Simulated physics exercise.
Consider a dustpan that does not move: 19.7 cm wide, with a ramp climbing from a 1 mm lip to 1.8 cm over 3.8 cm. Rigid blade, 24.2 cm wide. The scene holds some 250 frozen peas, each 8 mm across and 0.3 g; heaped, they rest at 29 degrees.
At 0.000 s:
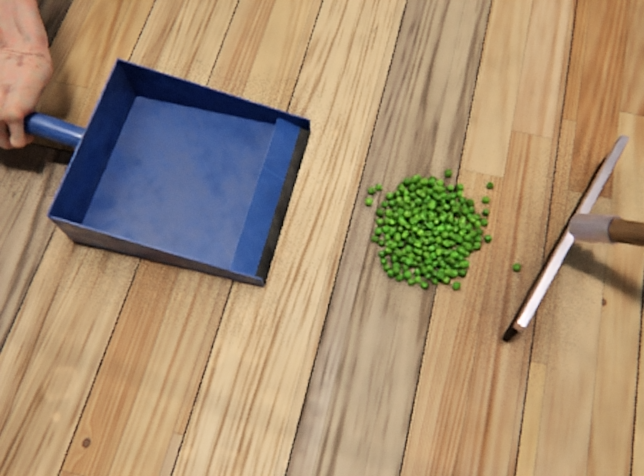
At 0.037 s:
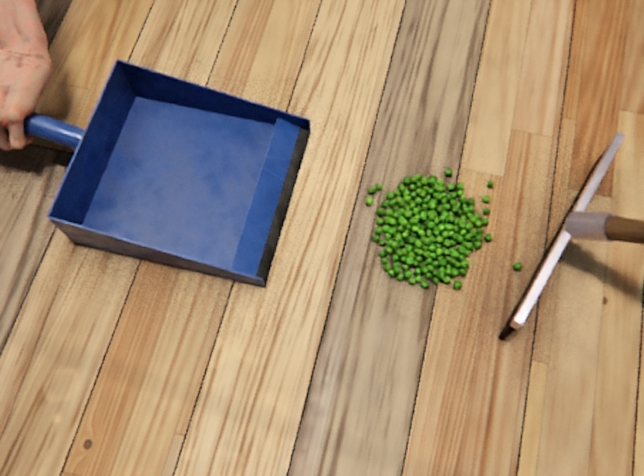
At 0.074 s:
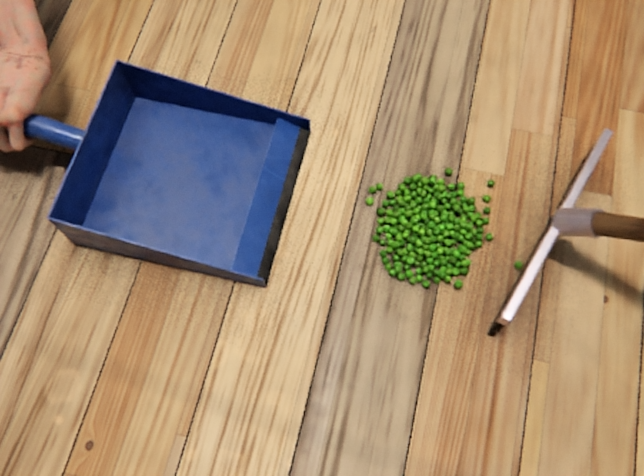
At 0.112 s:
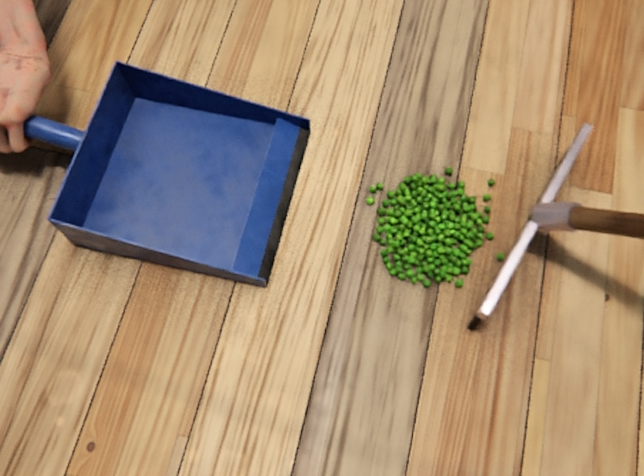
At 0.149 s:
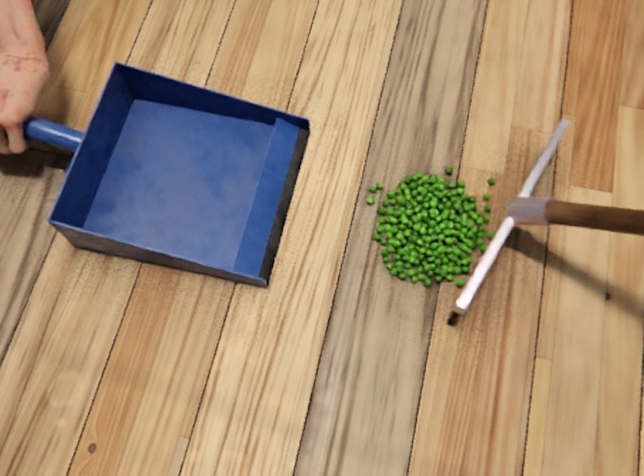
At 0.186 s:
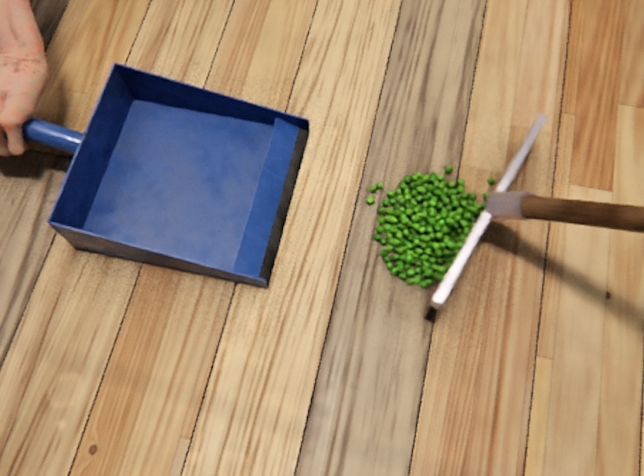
On a wooden floor, a hand held a blue dustpan still at the left while a long-handled blade slid leftward from the right, met a stray pea, then pressed into the green pile's edge.
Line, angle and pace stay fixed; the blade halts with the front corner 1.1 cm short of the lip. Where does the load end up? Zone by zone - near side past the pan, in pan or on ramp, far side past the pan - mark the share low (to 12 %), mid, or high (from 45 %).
Near side low; pan mid; far side mid.
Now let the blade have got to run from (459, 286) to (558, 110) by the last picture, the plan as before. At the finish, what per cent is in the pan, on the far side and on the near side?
The pan gets 20, the far side 30 and the near side 5.
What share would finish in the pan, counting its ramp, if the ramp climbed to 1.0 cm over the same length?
That would give something like 25 per cent.
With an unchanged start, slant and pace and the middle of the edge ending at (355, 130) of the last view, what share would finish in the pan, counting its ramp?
About 20 %.
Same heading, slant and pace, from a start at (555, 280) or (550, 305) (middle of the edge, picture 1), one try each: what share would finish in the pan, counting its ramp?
Close to 15 in a hundred, then close to 10 in a hundred.
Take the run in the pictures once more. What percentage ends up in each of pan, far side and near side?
Near: 0; pan: 15; far: 20 (percent).
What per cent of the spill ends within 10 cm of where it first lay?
Around 0 in a hundred.
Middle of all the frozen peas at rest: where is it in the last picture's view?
Somewhere around (302, 178) in the final frame.
After 0.32 s, middle of the blade 13 cm from the lip; 0 % over the lip, far side 5 %, near side 0 %.
After 0.42 s, middle of the blade 7 cm from the lip; 0 % over the lip, far side 15 %, near side 0 %.
After 0.64 s, middle of the blade 5 cm from the lip; 15 % over the lip, far side 20 %, near side 0 %.
At rest (1.3 s), near side 0 %, pan 15 %, far side 20 %, in front of the lip or behind the blade 60 %.
